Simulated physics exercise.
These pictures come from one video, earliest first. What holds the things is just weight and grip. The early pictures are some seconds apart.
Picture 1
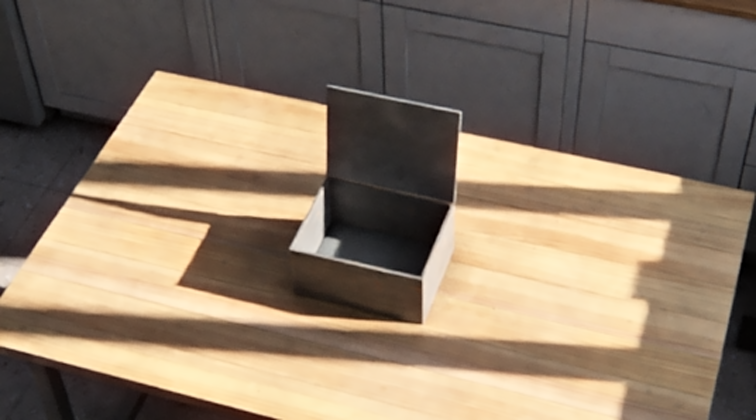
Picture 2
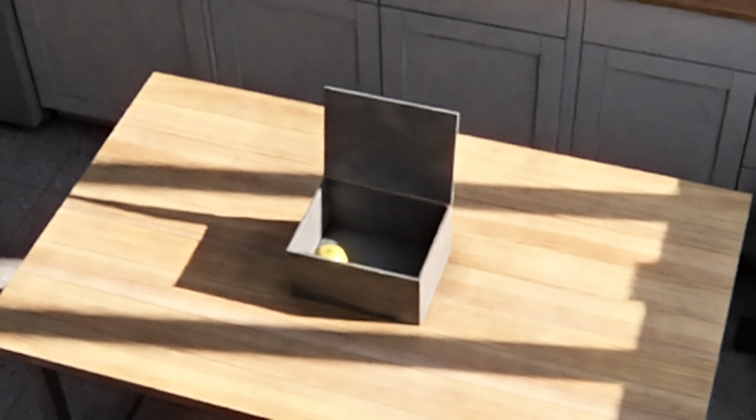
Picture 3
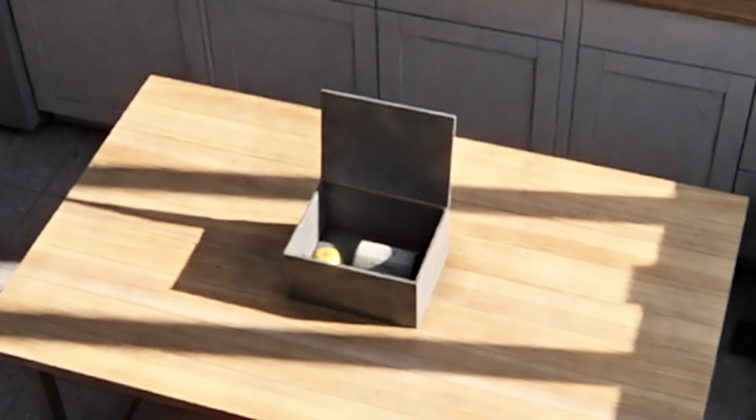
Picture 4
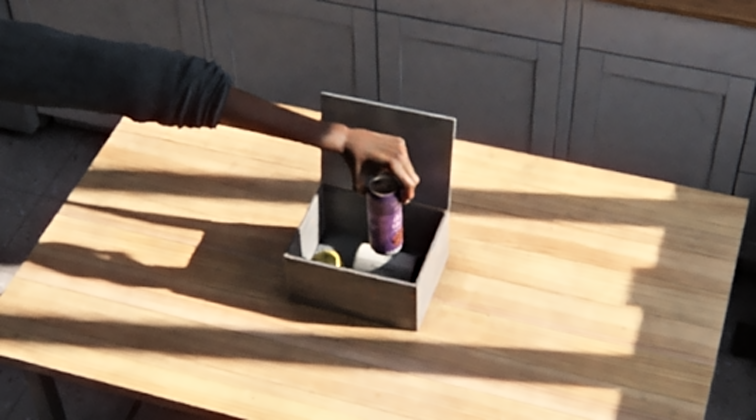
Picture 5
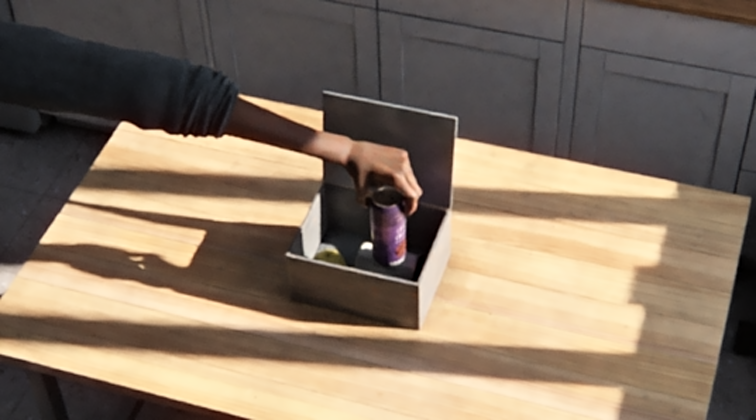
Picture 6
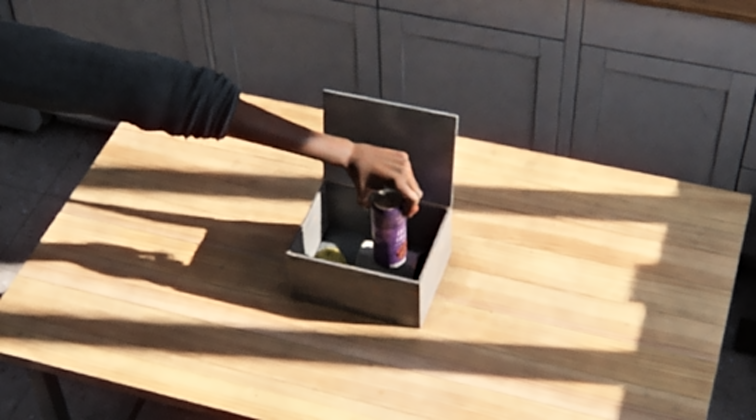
A yellow item and a white tin appear inside the box, then a hand lowers in a purple can.
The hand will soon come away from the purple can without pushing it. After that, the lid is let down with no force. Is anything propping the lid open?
Yes, I expect the lid to stay up.
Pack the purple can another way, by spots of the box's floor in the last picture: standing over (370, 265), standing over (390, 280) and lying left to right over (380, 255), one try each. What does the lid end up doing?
The lid stays up the first time, stays up the second time and goes down the third time.
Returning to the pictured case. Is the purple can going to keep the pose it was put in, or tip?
Looking at the last picture, it sits at an angle.
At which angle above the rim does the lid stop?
Around 20 degrees.
Then, 0.80 s after the last picture, lid starting down; purple can tipped 46° from how it was near (388, 254); white tin rolled about its own width.
Then, 1.60 s after the last picture, lid 53° above the rim; purple can tipped 46° from how it was near (388, 254); white tin rolled about its own width.
At rest, lid 21° above the rim; tipped over in the box, purple can; moved from the start, white tin; yellow apple in place. Seen from the same camera at the end, purple can near (388, 254).
